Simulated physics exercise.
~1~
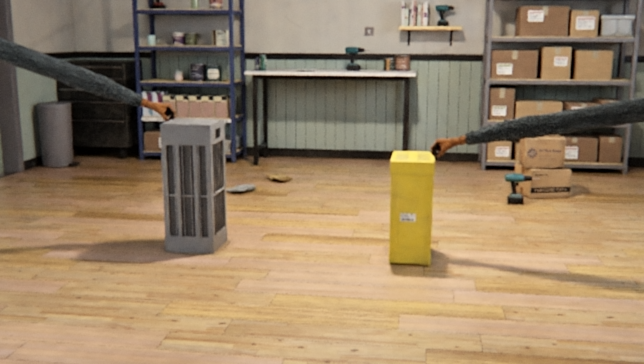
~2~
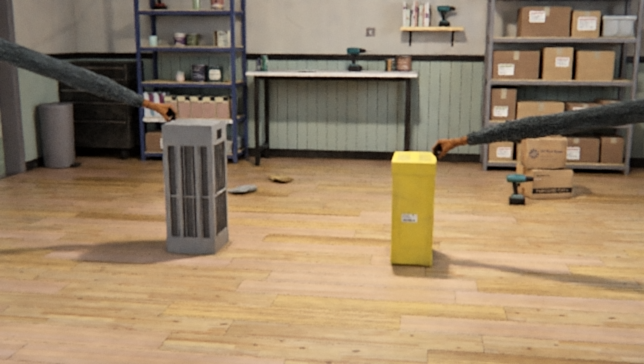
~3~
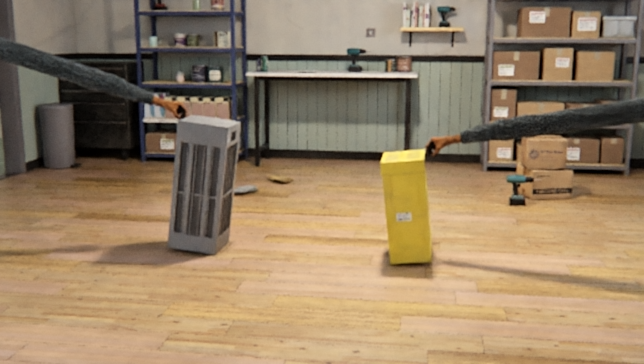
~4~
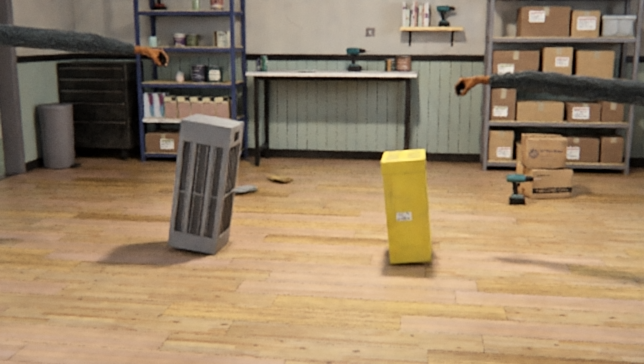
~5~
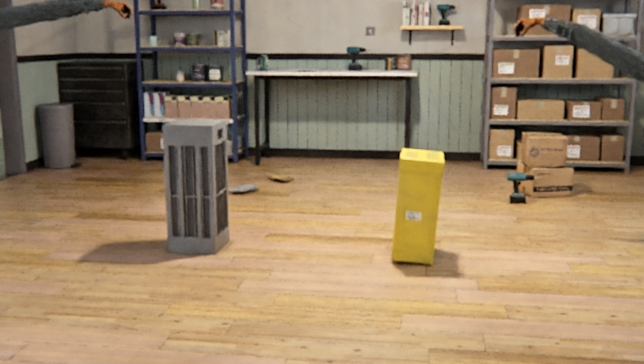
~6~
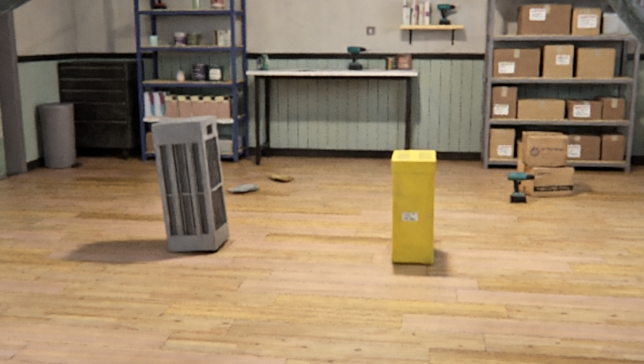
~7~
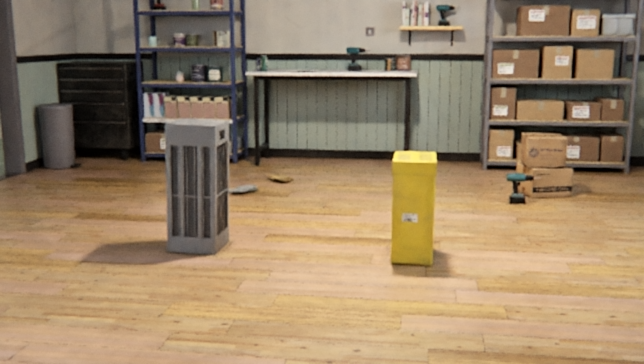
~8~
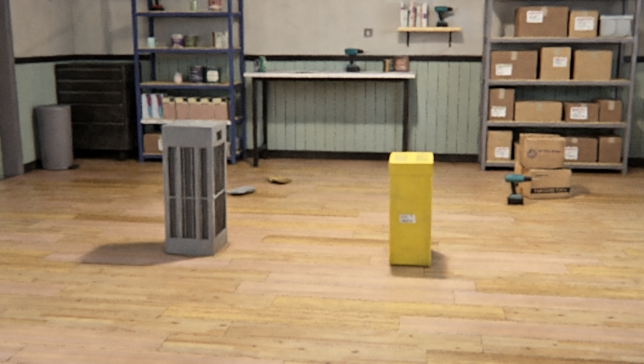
Two arms tip a grey crate and a yellow tote, which rock and settle upright.
